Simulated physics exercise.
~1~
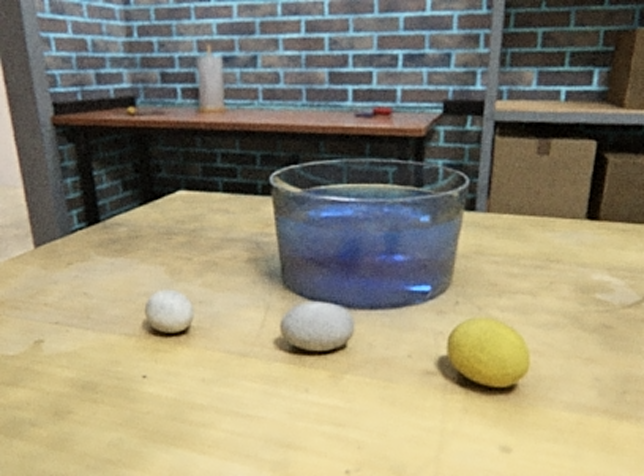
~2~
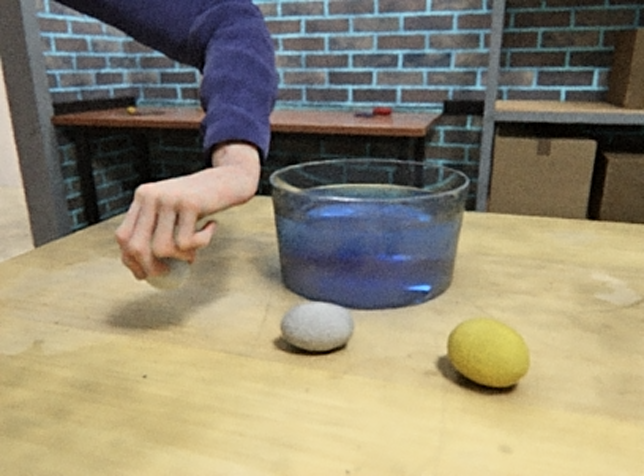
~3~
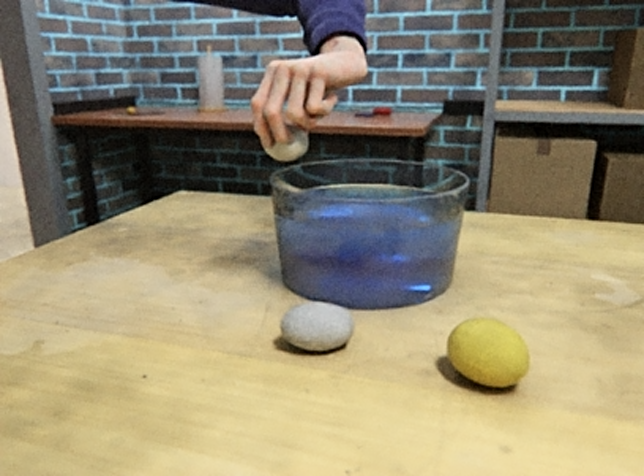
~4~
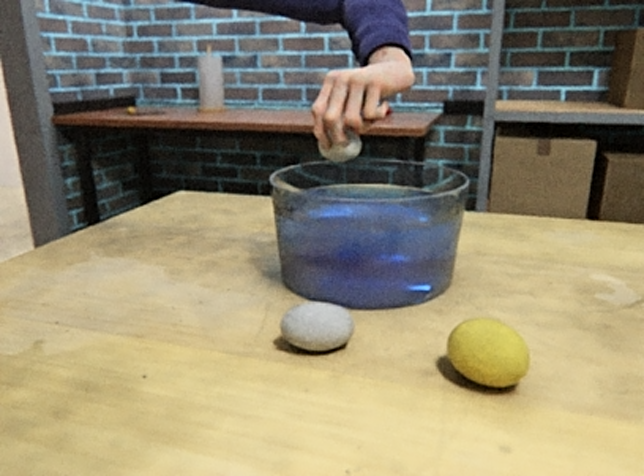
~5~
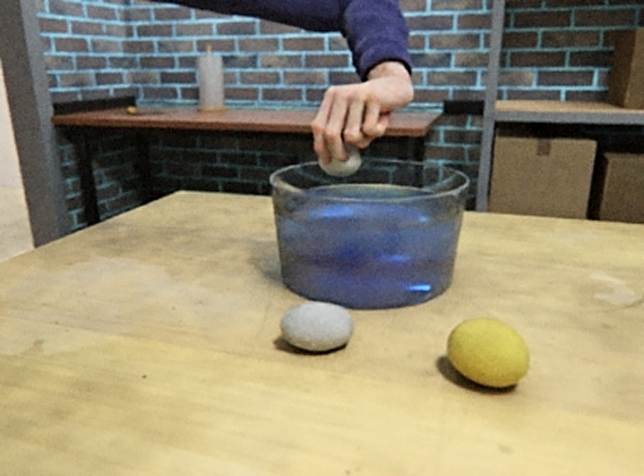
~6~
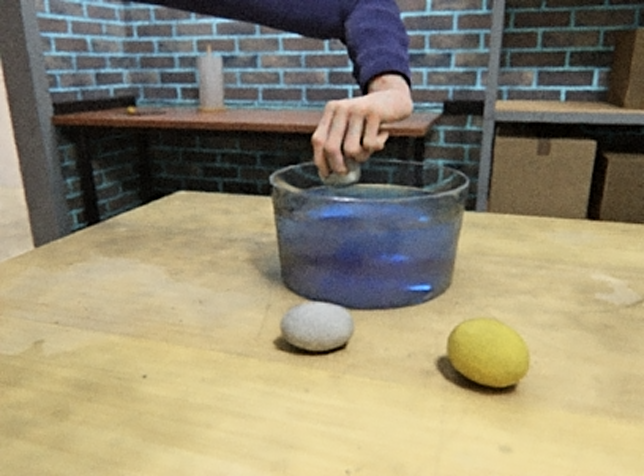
On a wooden table at home, a hand picks up the egg beside a stone and lemon, lowering it into a clear tub.
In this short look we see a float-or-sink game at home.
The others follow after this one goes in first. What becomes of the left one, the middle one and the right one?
Note: Left one heads down, middle one heads down, right one is buoyant.
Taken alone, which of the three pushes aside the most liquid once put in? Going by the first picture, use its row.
Observation: The item at the right end.
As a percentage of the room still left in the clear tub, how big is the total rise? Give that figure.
I'd put it near 16 in a hundred.
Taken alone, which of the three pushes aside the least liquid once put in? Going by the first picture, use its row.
Answer: The body at the left end.
Shortly, the egg ends at the bottom.
Then, the stone ends at the bottom.
At the finish, the lemon bobs at the top; afloat, lemon.
